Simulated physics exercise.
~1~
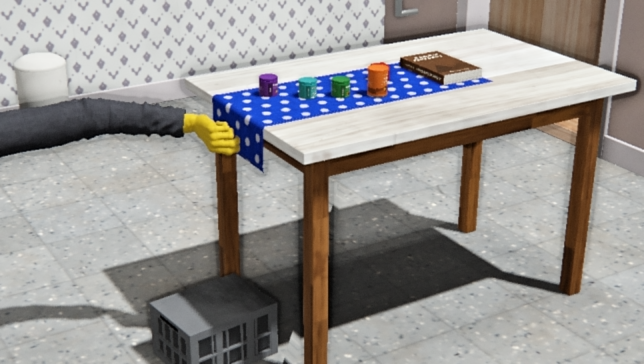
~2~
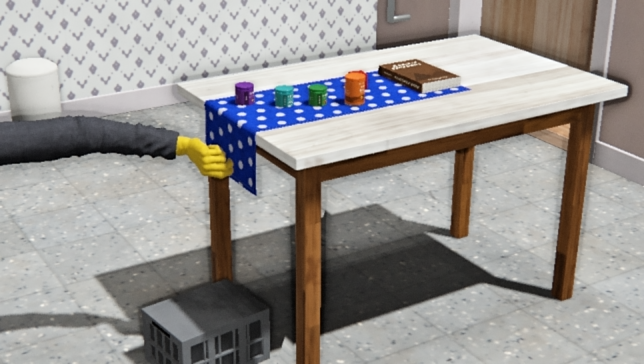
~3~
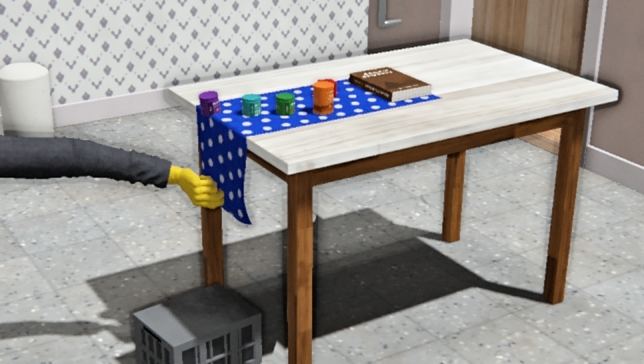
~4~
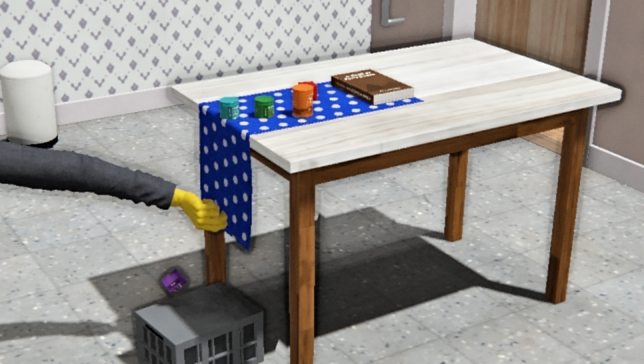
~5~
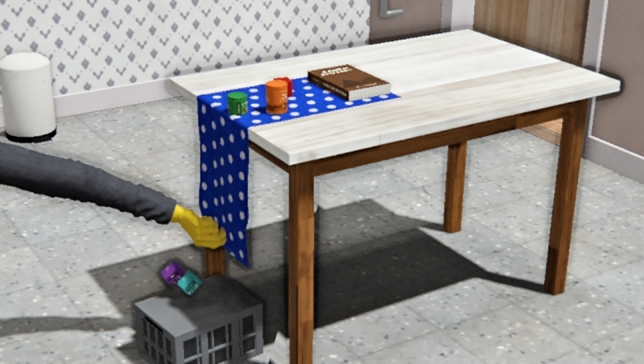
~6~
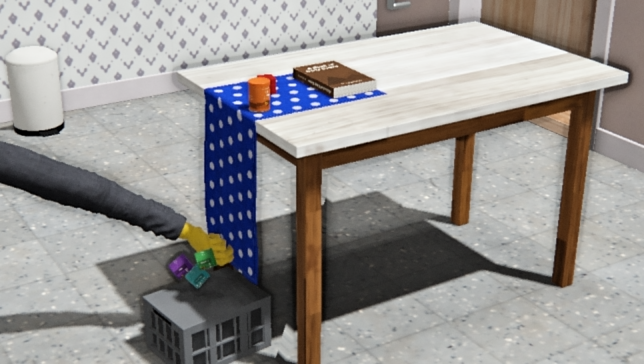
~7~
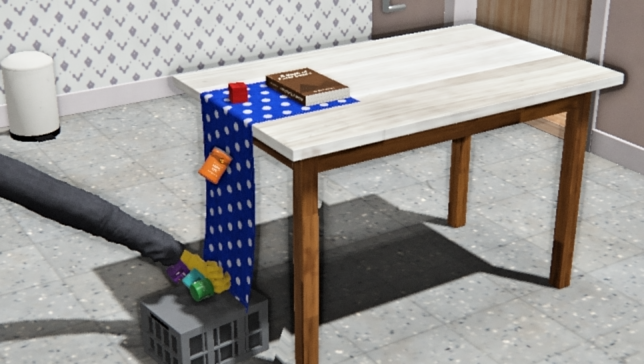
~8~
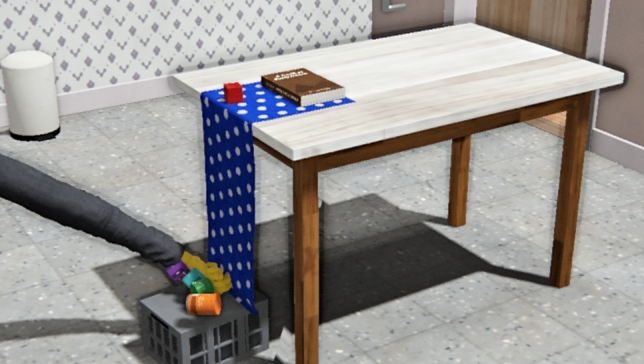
In a room with patterned wallpaper and a speckled tile floor, a yellow-gloved hand grips the hanging end of a blue polka-dot runner on a pale wooden table. Small colorful containers, a red cube and a brown book rest on the cloth. As the hand draws the runner down, everything slides left, and the purple pot drops first toward the grey crate below. The turquoise and green pots follow, then the orange can tips over the edge and tumbles down. At the end, the four lie by the hand on the crate, while the cube and book remain on the table.
